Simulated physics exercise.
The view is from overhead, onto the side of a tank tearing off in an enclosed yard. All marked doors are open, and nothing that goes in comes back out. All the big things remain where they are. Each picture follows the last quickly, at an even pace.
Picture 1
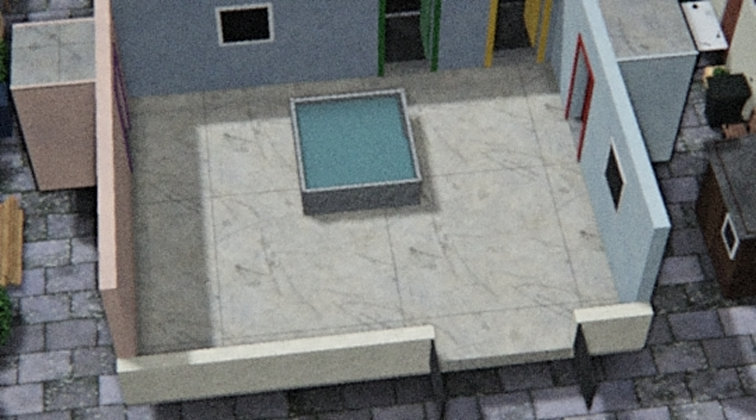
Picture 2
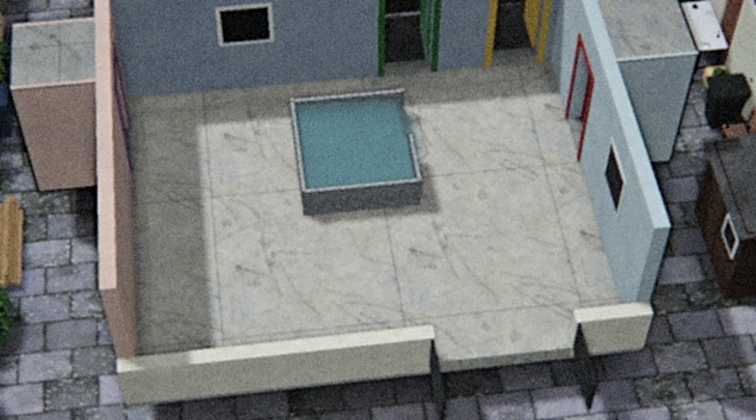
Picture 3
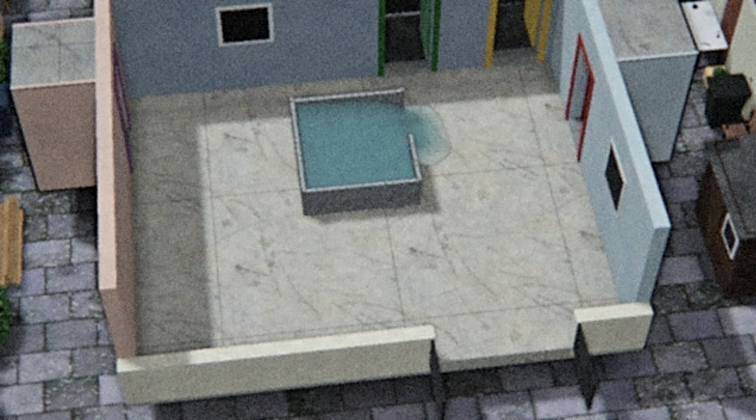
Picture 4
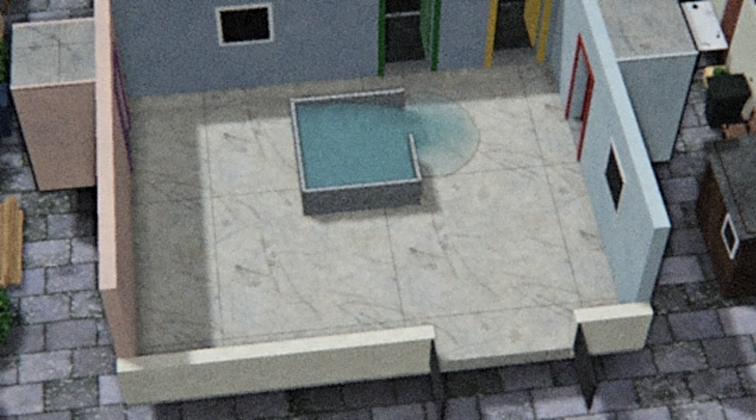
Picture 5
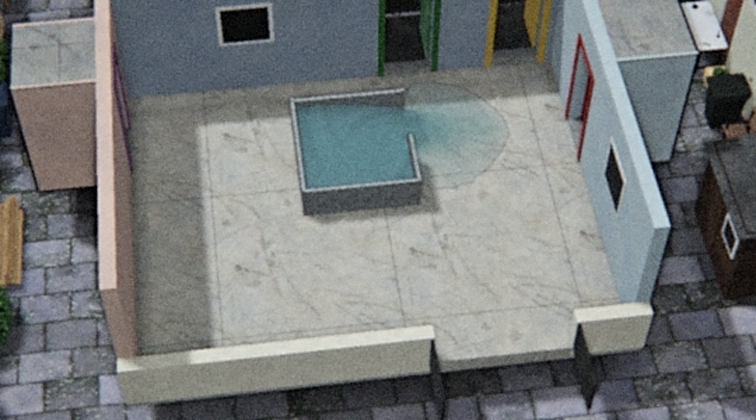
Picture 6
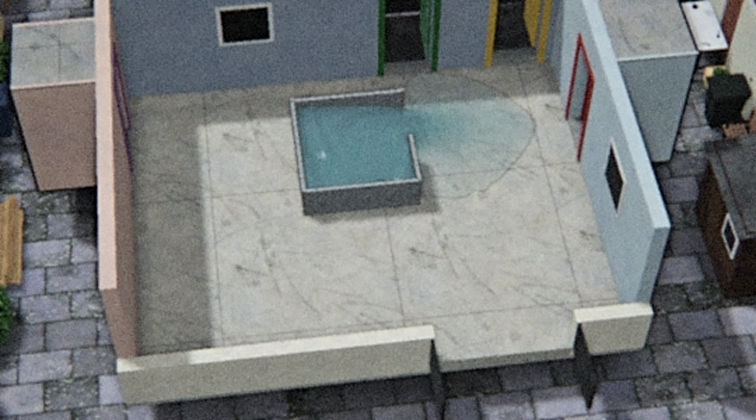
Water pouring from the broken right side of a raised tank, spreading rightward in a thin, widening sheet across a walled yard.
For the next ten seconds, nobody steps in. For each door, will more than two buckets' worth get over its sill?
In the end the red door will most likely go past the limit. The purple door will most likely keep inside the limit. The yellow door will most likely go past the limit. The green door will most likely keep inside the limit.
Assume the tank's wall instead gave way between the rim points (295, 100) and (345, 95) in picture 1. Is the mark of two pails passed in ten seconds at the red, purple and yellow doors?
One by one: The red door goes over, the purple door takes more, the yellow door lets less in.
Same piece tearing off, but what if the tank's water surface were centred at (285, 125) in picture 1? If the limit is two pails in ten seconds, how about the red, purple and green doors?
The red door exceeds the limit, the purple door stays within the limit, the green door exceeds the limit.
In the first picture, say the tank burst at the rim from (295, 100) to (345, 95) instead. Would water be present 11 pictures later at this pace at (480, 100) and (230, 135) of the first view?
The first spot is soaked and the second is soaked.
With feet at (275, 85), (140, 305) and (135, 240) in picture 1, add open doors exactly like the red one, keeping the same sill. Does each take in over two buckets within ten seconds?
The three doors, in turn: Is short of it, is short of it, is short of it.
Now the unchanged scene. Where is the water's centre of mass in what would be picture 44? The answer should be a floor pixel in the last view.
I'd mark it close to (459, 169).
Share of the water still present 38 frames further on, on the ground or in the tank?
Some 84 per cent.
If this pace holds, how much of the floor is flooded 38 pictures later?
About 45 per cent.
A moment on, water covers 20 % of the floor; the red door under two buckets in, the purple door not reached, the yellow door wet at the sill, nothing in, the green door wet at the sill, nothing in.
Next, water covers 20 % of the floor; the red door far over two buckets in, the purple door not reached, the yellow door under two buckets in, the green door wet at the sill, nothing in.
Then, water covers 25 % of the floor; the red door far over two buckets in, the purple door not reached, the yellow door over two buckets in, the green door under two buckets in.
Later, water covers 45 % of the floor; the red door far over two buckets in, the purple door not reached, the yellow door over two buckets in, the green door under two buckets in.
In the end, water covers 65 % of the floor; the red door far over two buckets in, the purple door not reached, the yellow door over two buckets in, the green door under two buckets in.
